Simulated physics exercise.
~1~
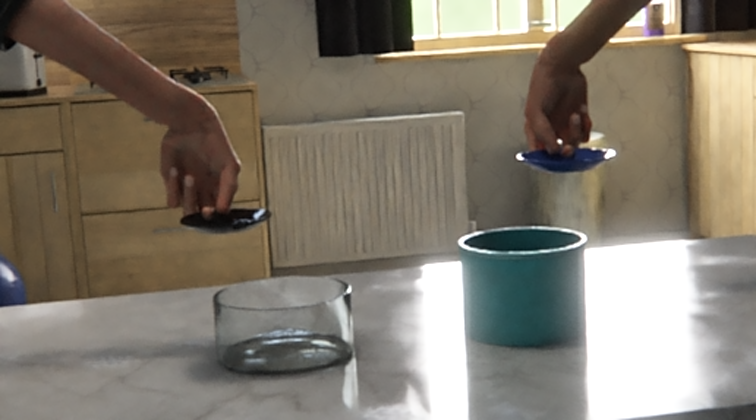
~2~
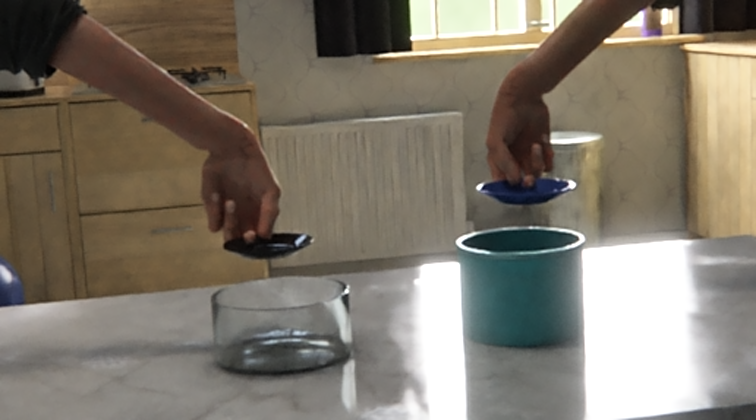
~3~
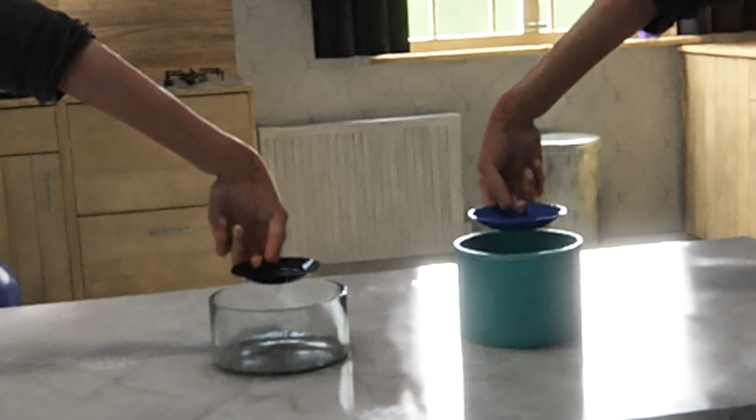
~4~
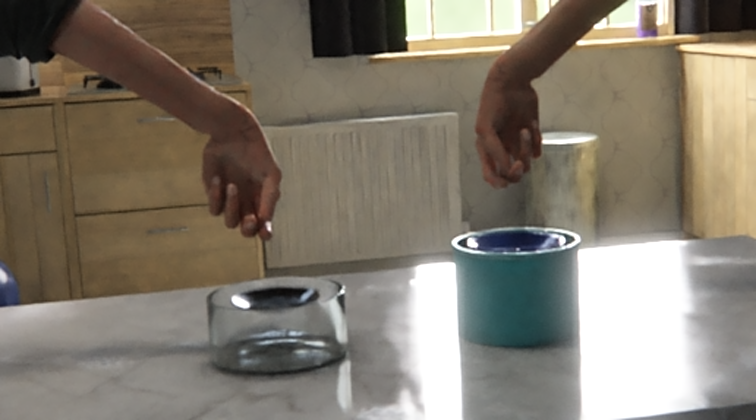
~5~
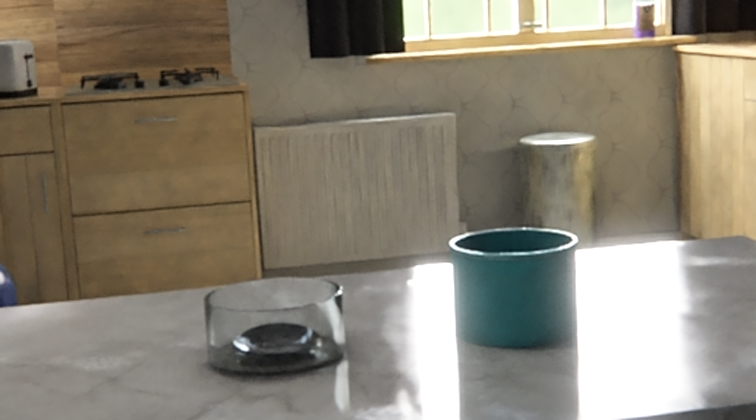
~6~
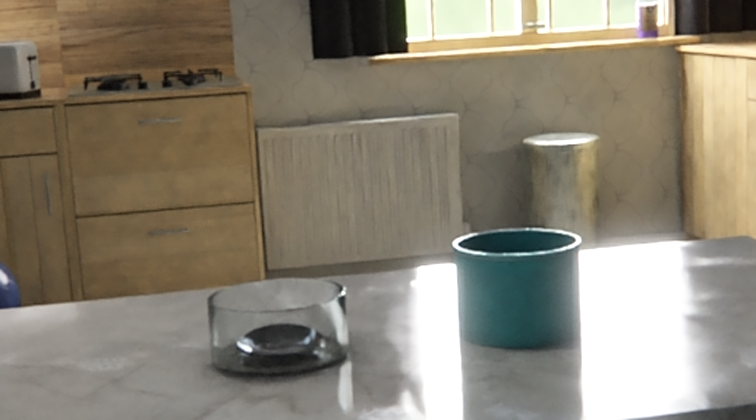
In a kitchen, two hands release a black plate and blue saucer, which drop inside separate containers.
